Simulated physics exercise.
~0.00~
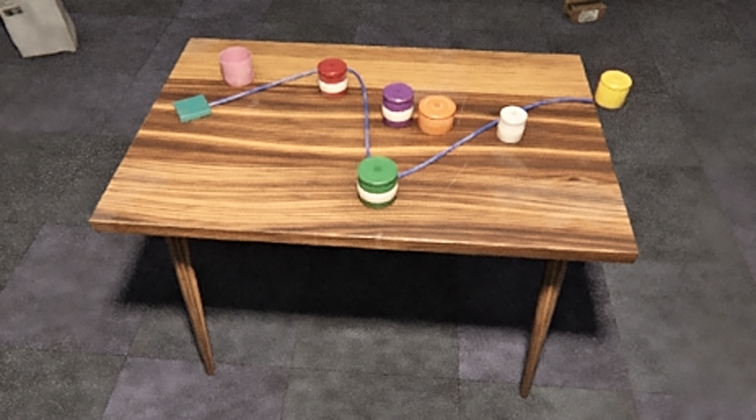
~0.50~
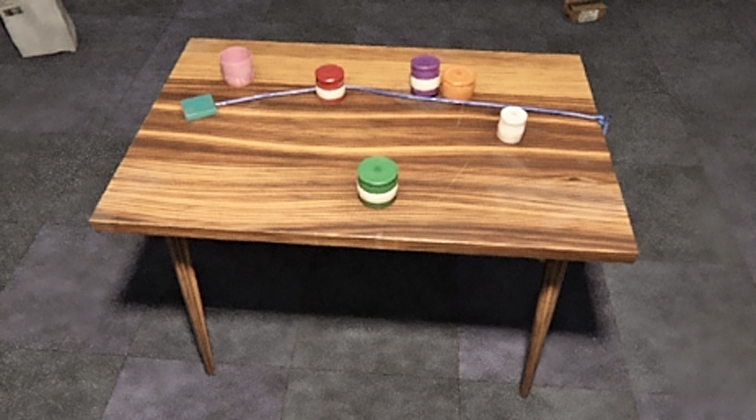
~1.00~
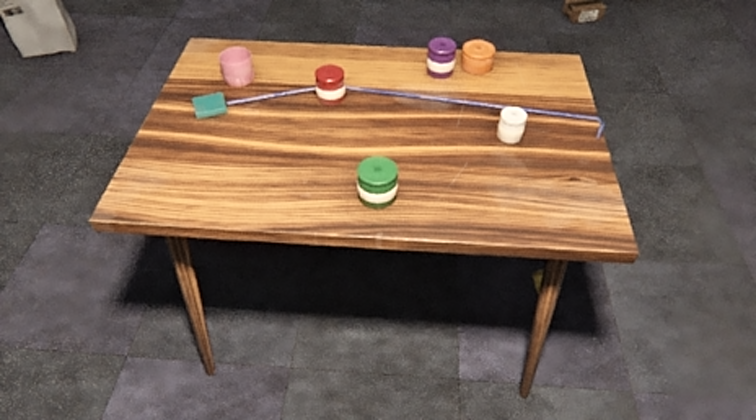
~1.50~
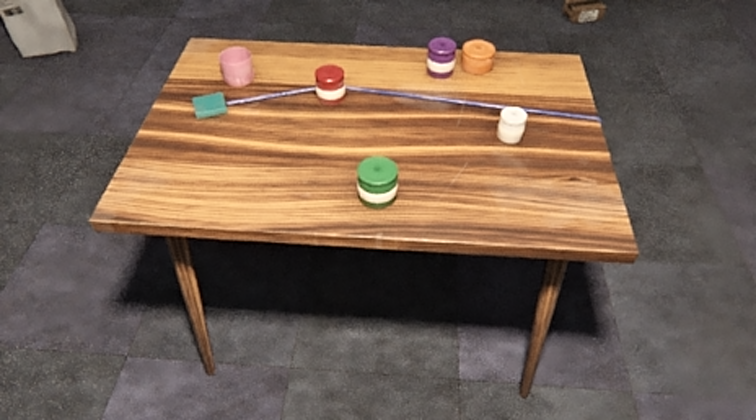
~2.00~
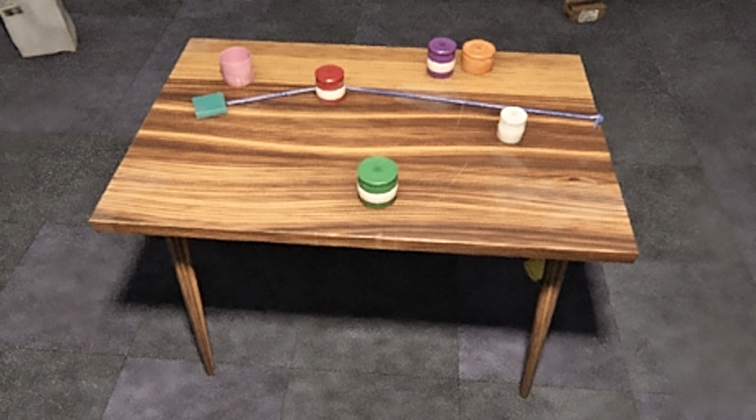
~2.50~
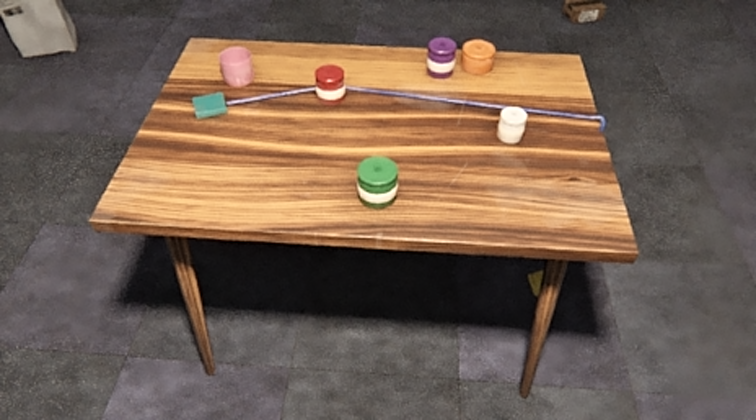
On a wooden table, a falling yellow tub pulls a cord taut, shifting several containers.
